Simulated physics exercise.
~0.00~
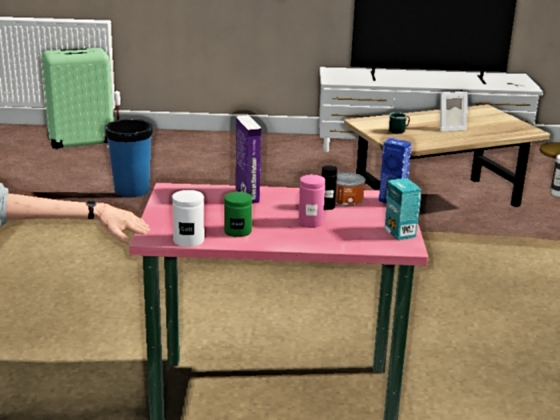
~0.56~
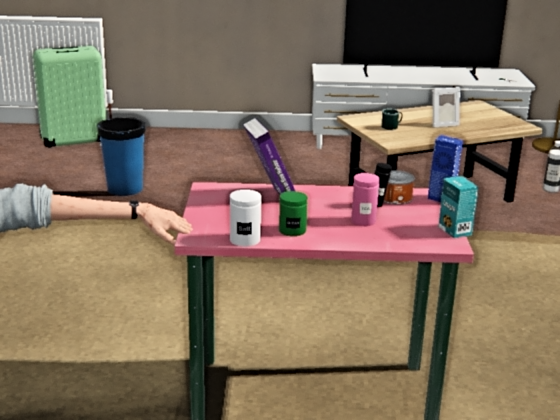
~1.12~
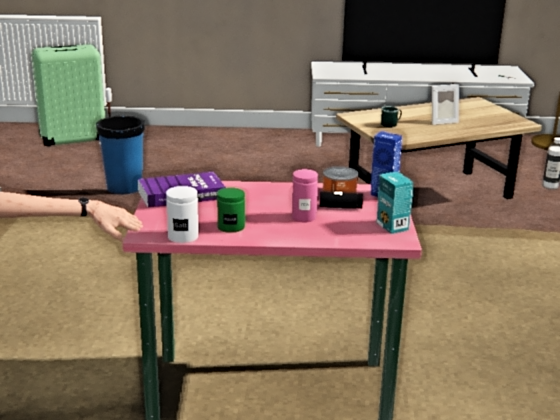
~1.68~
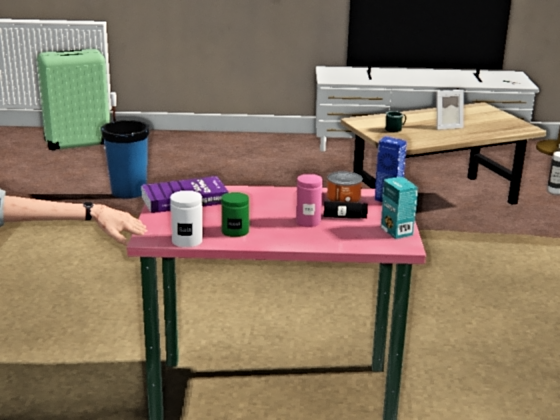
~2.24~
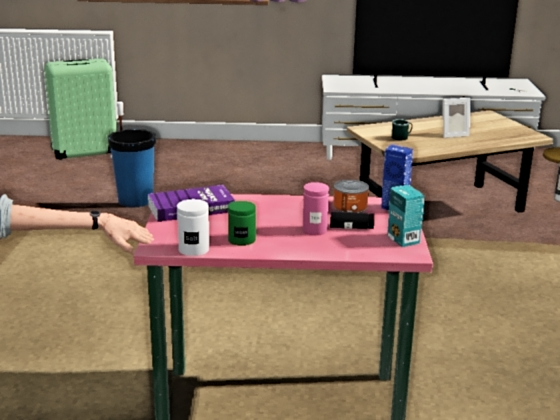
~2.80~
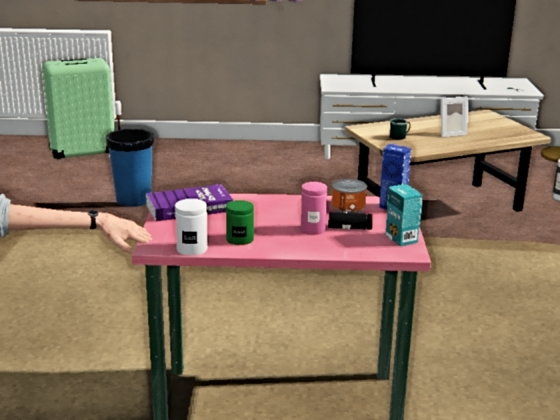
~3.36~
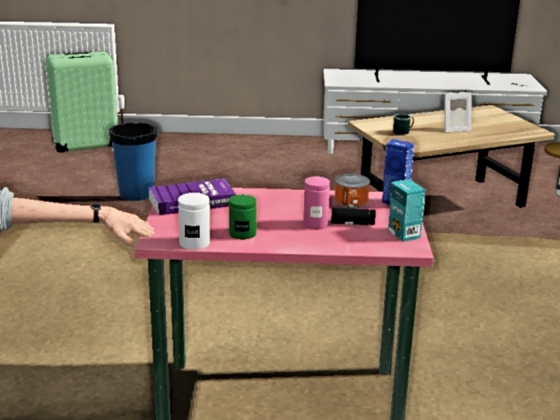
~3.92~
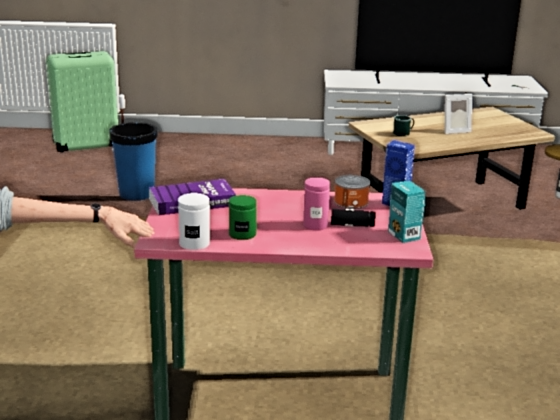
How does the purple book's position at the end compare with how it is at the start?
At the start the purple book stands upright on the table, and at the end it lies on its side.
